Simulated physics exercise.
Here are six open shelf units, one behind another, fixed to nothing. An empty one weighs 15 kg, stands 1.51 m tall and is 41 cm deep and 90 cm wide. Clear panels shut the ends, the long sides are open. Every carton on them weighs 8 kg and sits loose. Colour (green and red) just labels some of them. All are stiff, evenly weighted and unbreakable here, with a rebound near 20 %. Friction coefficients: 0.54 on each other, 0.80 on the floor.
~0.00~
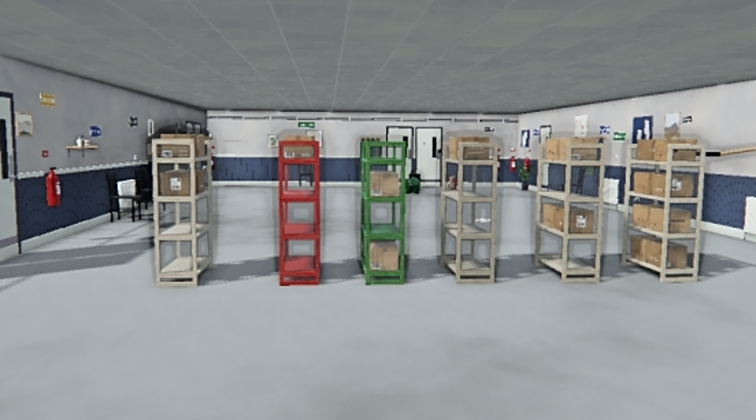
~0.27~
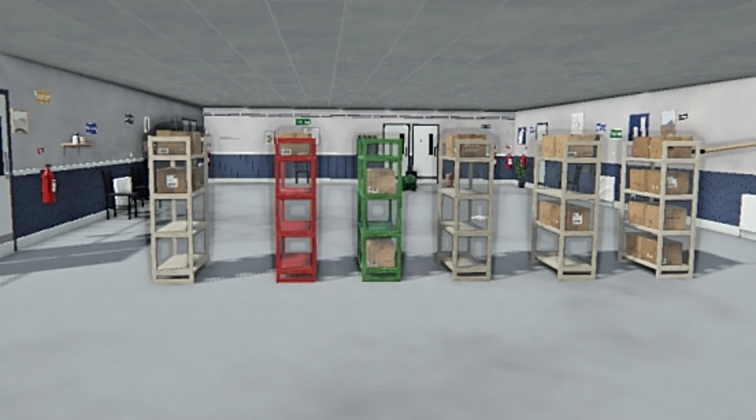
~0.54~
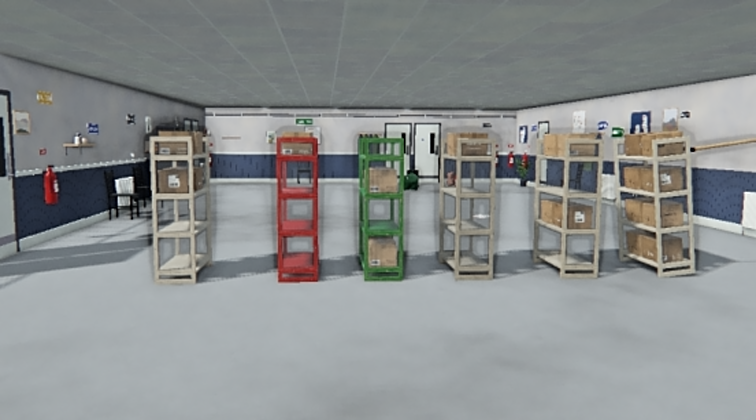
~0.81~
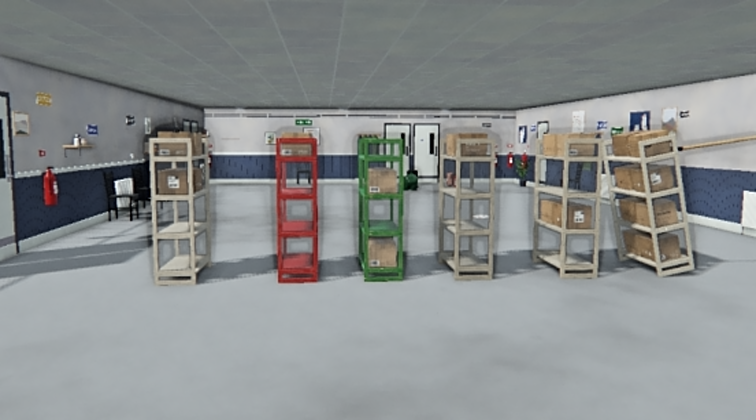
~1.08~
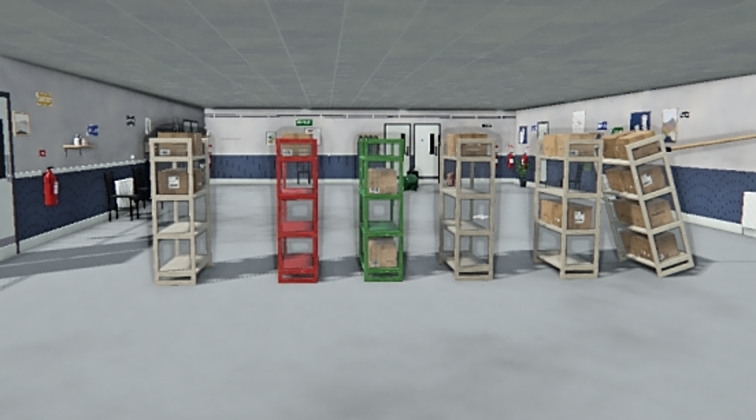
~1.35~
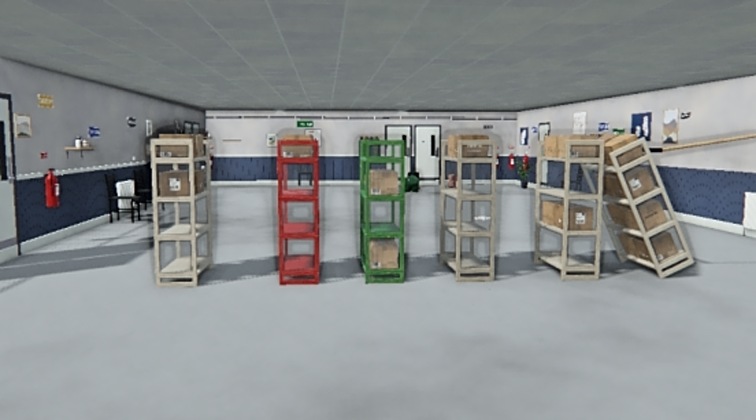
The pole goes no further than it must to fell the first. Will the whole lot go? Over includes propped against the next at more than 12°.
Here all go over.
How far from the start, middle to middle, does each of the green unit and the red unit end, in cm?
Green 90, red 100.
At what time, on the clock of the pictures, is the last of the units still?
Around 5.5 s.
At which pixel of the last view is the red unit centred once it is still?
At about (218, 238).
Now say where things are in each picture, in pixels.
In the first picture (each place is the centre of the face we see best), pole end (719, 154) 12 cm from the first unit; green unit (386, 214); red unit (299, 214); the others all in place.
In the second picture, pole end (703, 152) pushing; green unit (382, 211).
In the third picture, pole end (694, 149) pushing; green unit (384, 211); the others all in place.
In the fourth picture, pole end (681, 149) pushing; green unit (384, 211); the others all in place.
In the fifth picture, pole end (670, 149) pushing; green unit (384, 211); the others all in place.
In the sixth picture, pole end (661, 150) stopped; green unit (385, 213); red unit (298, 213); the others all in place.
By 2.14 s, 6 cartons spilt or dropped; 1 of the 5 other units over.
By 3.12 s, 12 cartons spilt or dropped; 3 of the 5 other units over; green unit tilted 20°.
By 4.62 s, 20 cartons spilt or dropped; 5 of the 5 other units over; red unit tilted 68°; green unit tilted 62°.
When it is over (5.5 s), 20 cartons spilt or dropped; 5 of the 5 other units over; red unit tilted 72°; green unit tilted 62°. Not one is left standing. In pixels of the last frame, middles, red unit near (218, 238), green unit near (305, 228).
